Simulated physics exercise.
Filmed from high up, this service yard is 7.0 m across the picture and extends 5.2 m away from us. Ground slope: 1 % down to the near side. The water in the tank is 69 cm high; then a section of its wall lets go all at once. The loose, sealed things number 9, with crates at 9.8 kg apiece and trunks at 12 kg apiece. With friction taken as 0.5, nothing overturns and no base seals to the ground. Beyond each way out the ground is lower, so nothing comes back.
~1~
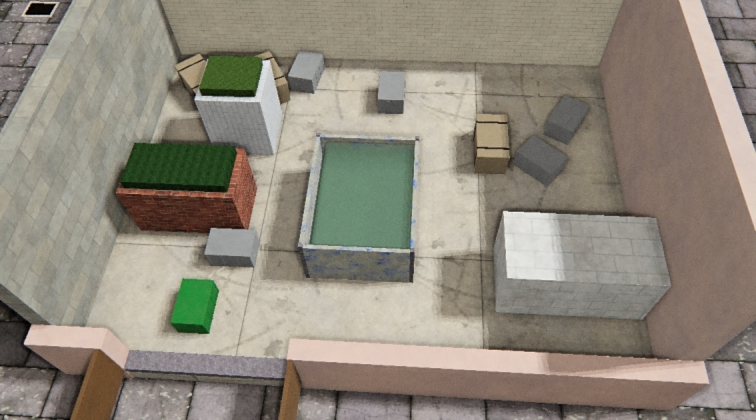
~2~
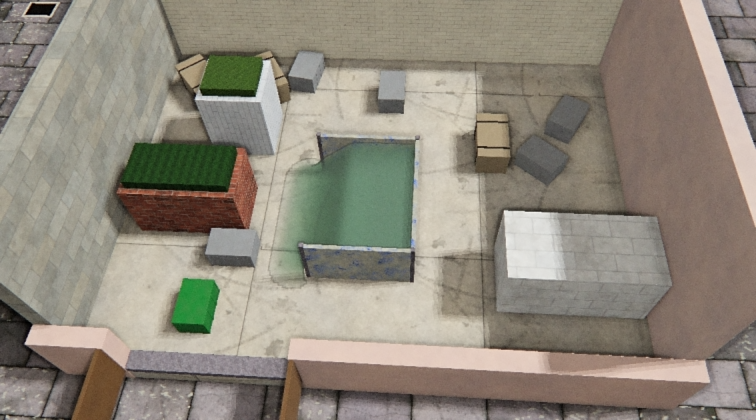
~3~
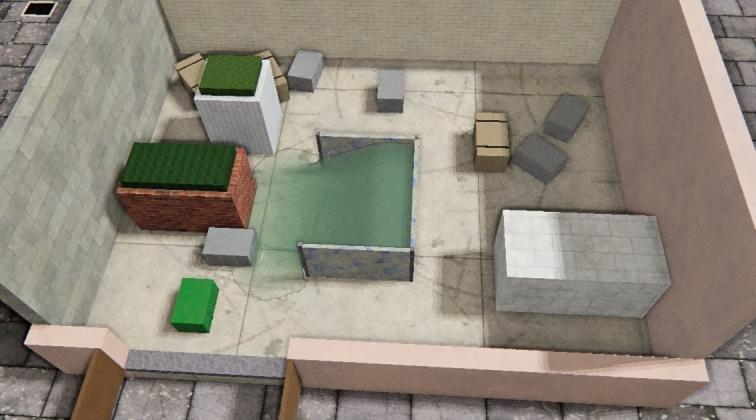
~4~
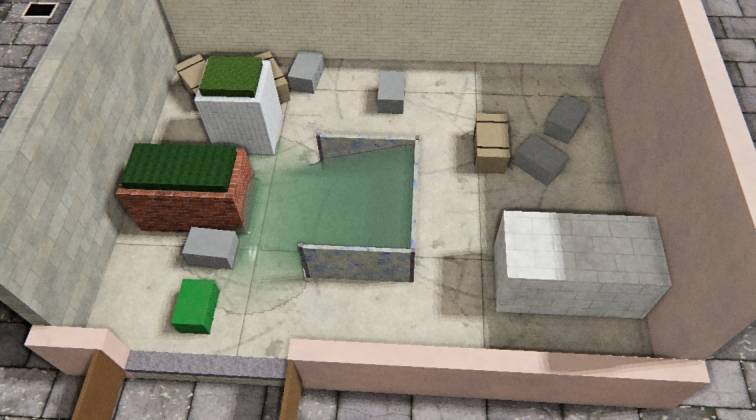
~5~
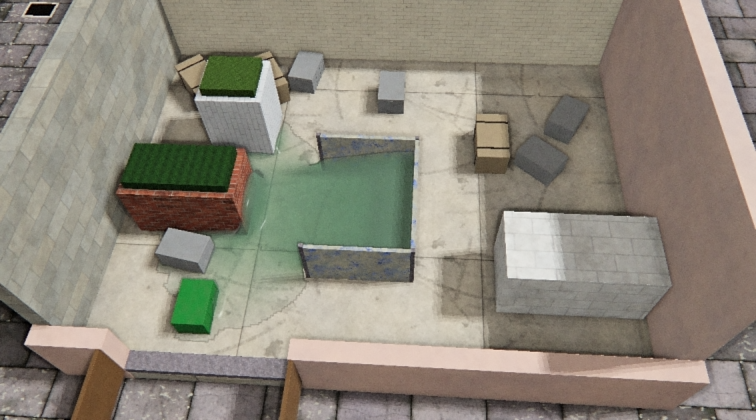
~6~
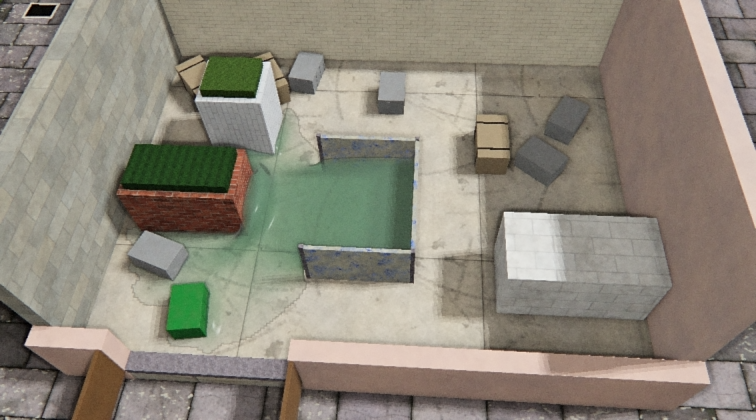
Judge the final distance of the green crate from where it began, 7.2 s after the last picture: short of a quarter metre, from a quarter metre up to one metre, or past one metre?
It ends past one metre.
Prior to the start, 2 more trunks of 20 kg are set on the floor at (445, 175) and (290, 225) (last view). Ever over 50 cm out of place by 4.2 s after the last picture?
So it goes behind the line, then across the line.
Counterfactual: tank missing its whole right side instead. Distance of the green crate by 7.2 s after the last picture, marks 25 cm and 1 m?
Afterwards the green crate glides a modest way.
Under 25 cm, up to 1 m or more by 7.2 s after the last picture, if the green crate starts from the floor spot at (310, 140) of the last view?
By that time it is swept a long way.
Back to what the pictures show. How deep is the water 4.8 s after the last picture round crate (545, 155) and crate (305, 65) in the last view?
I'd estimate 1 cm for the first and 6 cm for the second.
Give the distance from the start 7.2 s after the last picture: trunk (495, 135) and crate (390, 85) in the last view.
Respectively: 10 cm / 60 cm.
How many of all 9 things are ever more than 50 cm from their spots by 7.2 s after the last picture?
That comes to 6.
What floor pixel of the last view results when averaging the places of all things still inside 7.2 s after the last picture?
Near (457, 126).
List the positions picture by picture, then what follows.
In the first frame, the green crate at (192, 301), on the bottom; water covers 2.3 m2; 0 of 9 have shifted.
In the second frame, the green crate at (193, 301) rests on the ground; 3.3 m2 under water; 0 of 9 have shifted.
In the third frame, the green crate at (192, 300) rests on the ground; water covers 4.5 m2; 0 of 9 have shifted.
In the fourth frame, the green crate at (193, 301) rests on the ground; 5.4 m2 under water; 1 of 9 have shifted.
In the fifth frame, the green crate at (192, 301) rests on the ground; 6.4 m2 under water; 1 of 9 have shifted.
In the sixth frame, the green crate at (185, 306) rests on the ground, 10 cm from its start; water covers 7.6 m2; 2 of 9 have shifted.
Then, 0.9 s after the last picture the green crate is near (136, 341), 0.8 m from its start, afloat; 0 of 9 are out; 2 afloat.
Then, 2.8 s after the last picture the green crate has gone out; 1 of 9 are out; 4 afloat.
Then, 4.8 s after the last picture the green crate has gone out; 2 of 9 are out; 3 afloat.
Then, 7.2 s after the last picture the green crate has gone out; 2 of 9 are out; 2 afloat.
